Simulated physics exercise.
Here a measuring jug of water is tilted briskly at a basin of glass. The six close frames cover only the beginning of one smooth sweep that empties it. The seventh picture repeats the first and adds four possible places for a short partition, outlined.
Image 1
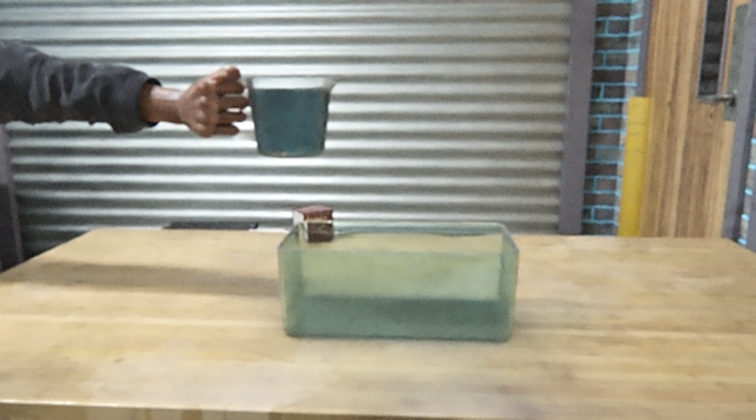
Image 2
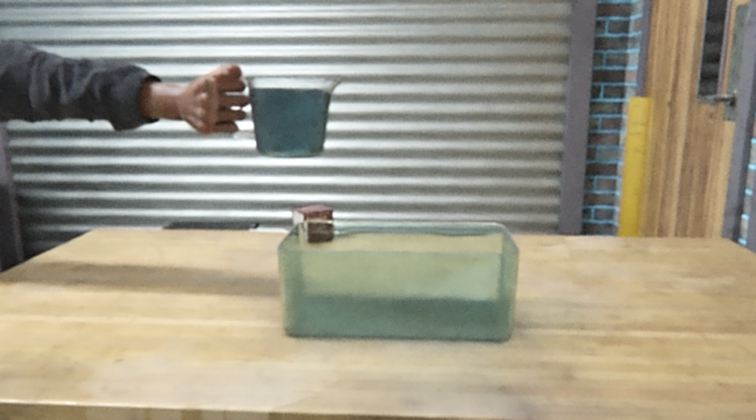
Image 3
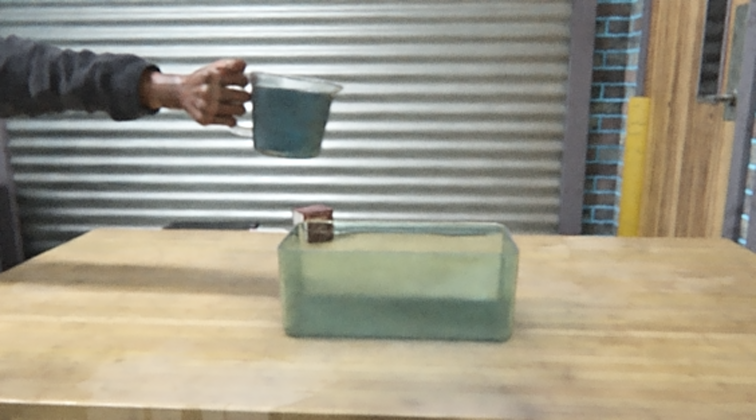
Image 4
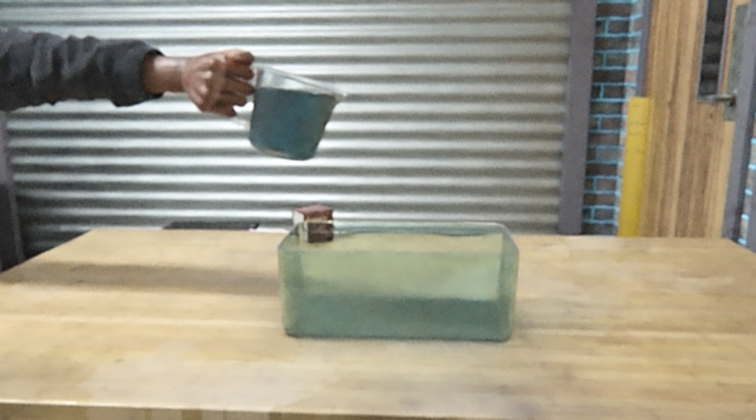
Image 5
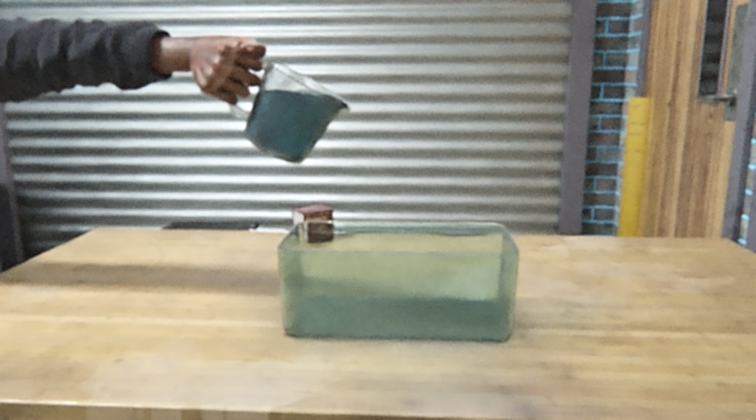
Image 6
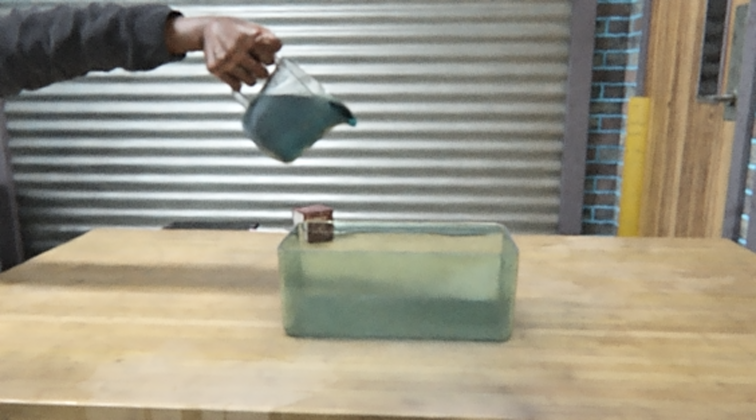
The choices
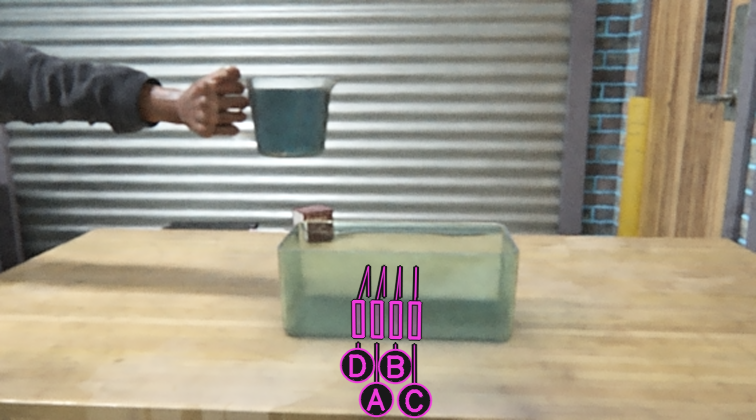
A wooden worktop stands before a corrugated metal shutter, with blue brick, a yellow post and a wooden door at right, seen from the front by a still camera. A dark-sleeved arm at left holds a clear jug of blue-green water above a glass basin, partly filled with greenish water, a small dark red block at its left end. The hand tilts the jug rightward, slowly then more steeply, until water reaches over its lip.
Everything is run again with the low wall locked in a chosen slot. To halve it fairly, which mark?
The answer is place A.
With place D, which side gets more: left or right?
The right side.
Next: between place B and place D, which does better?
Place B.
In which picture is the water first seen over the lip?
In picture 6.
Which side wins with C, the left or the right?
More ends on the left.
On the marked copy, A at (376, 343); B at (395, 344); C at (414, 344); D at (358, 343).
Choosing A, about 47 % ends left of the wall and 51 % right of it.
Choosing B, about 75 % ends left of the wall and 20 % right of it; 5 % is lost outside.
Choosing C, about 84 % ends left of the wall and 8 % right of it; 8 % is lost outside.
Choosing D, about 10 % ends left of the wall and 88 % right of it.
